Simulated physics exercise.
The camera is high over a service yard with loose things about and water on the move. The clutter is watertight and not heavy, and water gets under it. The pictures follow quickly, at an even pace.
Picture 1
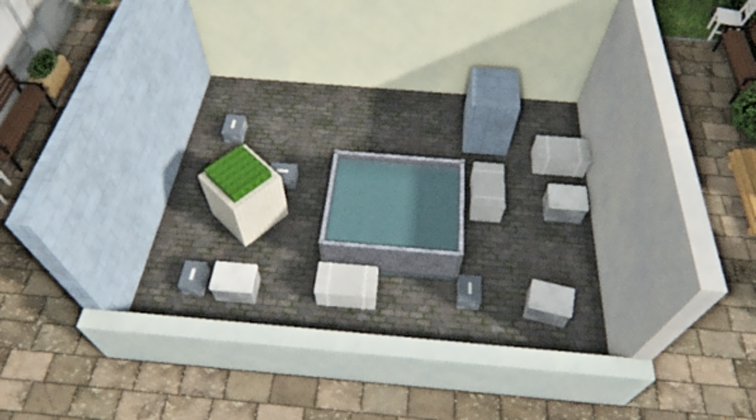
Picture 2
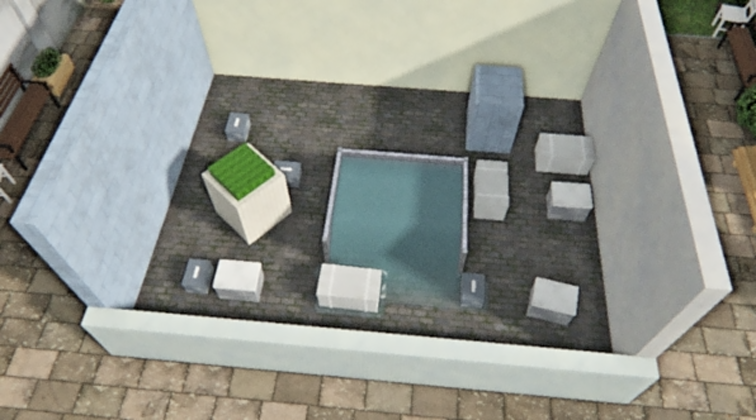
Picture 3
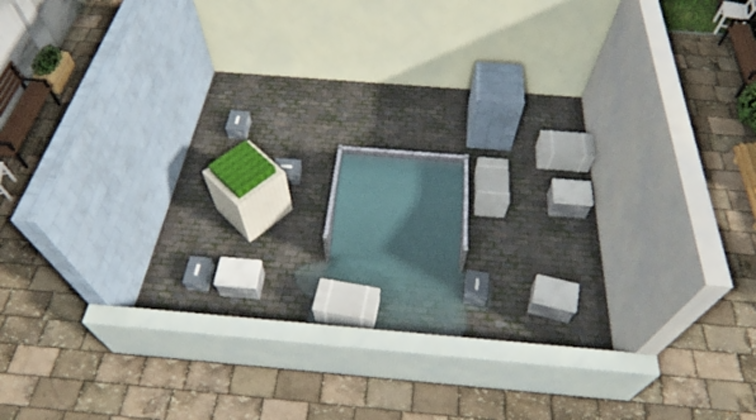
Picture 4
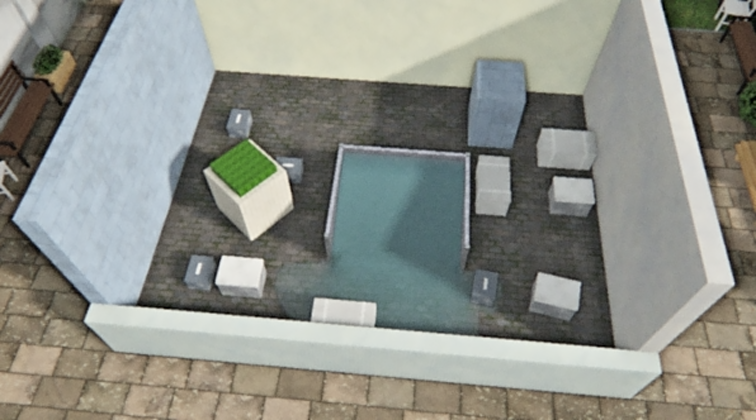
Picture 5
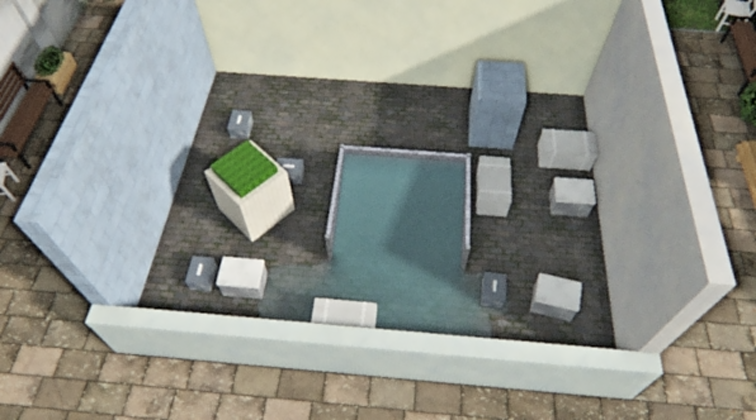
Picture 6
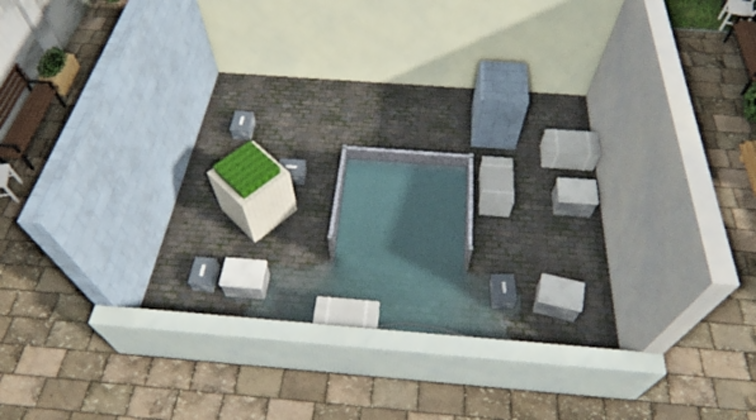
In a walled service yard, water spreads from the front of a square pool across the paving, pushing a white trunk a short way to the near wall; then a small dark grey tote shifts slightly right while other boxes stay put.
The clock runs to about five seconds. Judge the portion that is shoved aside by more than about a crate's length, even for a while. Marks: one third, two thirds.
Share: Two thirds or more.
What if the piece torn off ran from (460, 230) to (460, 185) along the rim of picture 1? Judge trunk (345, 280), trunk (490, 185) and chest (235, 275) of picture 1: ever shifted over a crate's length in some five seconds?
In that order: Never so far, yes, not that far.
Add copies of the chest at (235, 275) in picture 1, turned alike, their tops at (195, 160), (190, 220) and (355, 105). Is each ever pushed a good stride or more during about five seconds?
One after the other: That far or more, pushed that far, not that far.
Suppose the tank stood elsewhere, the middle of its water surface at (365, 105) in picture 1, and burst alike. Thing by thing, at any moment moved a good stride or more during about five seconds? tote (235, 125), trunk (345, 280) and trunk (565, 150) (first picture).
As listed: That far or more, moved that far, moved that far.
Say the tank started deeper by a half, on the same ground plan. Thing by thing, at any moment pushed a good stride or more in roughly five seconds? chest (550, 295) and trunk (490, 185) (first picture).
One after the other: That far or more, no.
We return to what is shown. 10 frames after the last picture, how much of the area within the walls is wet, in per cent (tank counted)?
Roughly 40 per cent.
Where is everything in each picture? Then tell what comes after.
In the first picture, a trunk at (347, 279), on the bottom; a tote at (470, 288) rests on the ground; 0 of 10 have shifted.
In the second picture, a trunk at (349, 282), on the bottom, close to its start; a tote at (474, 286), on the bottom; 1 of 10 have shifted.
In the third picture, a trunk at (347, 299), on the bottom, a stride from its start; a tote at (477, 284) rests on the ground, close to its start; 1 of 10 have shifted.
In the fourth picture, a trunk at (343, 317) rests on the ground, a stride from its start; a tote at (485, 284), on the bottom, close to its start; 2 of 10 have shifted.
In the fifth picture, a trunk at (344, 317), on the bottom, a stride from its start; a tote at (495, 286), on the bottom, close to its start; 2 of 10 have shifted.
In the sixth picture, a trunk at (346, 315) floats, a stride from its start; a tote at (504, 287), on the bottom, a stride from its start; 2 of 10 have shifted.
A moment on, 1 of 10 are well off their spots; 1 afloat.
Next, 5 of 10 are well off their spots; 1 afloat.
Later, 7 of 10 are well off their spots; 2 afloat.
In the end, 8 of 10 are well off their spots, and 8 have been at some point; 3 afloat.
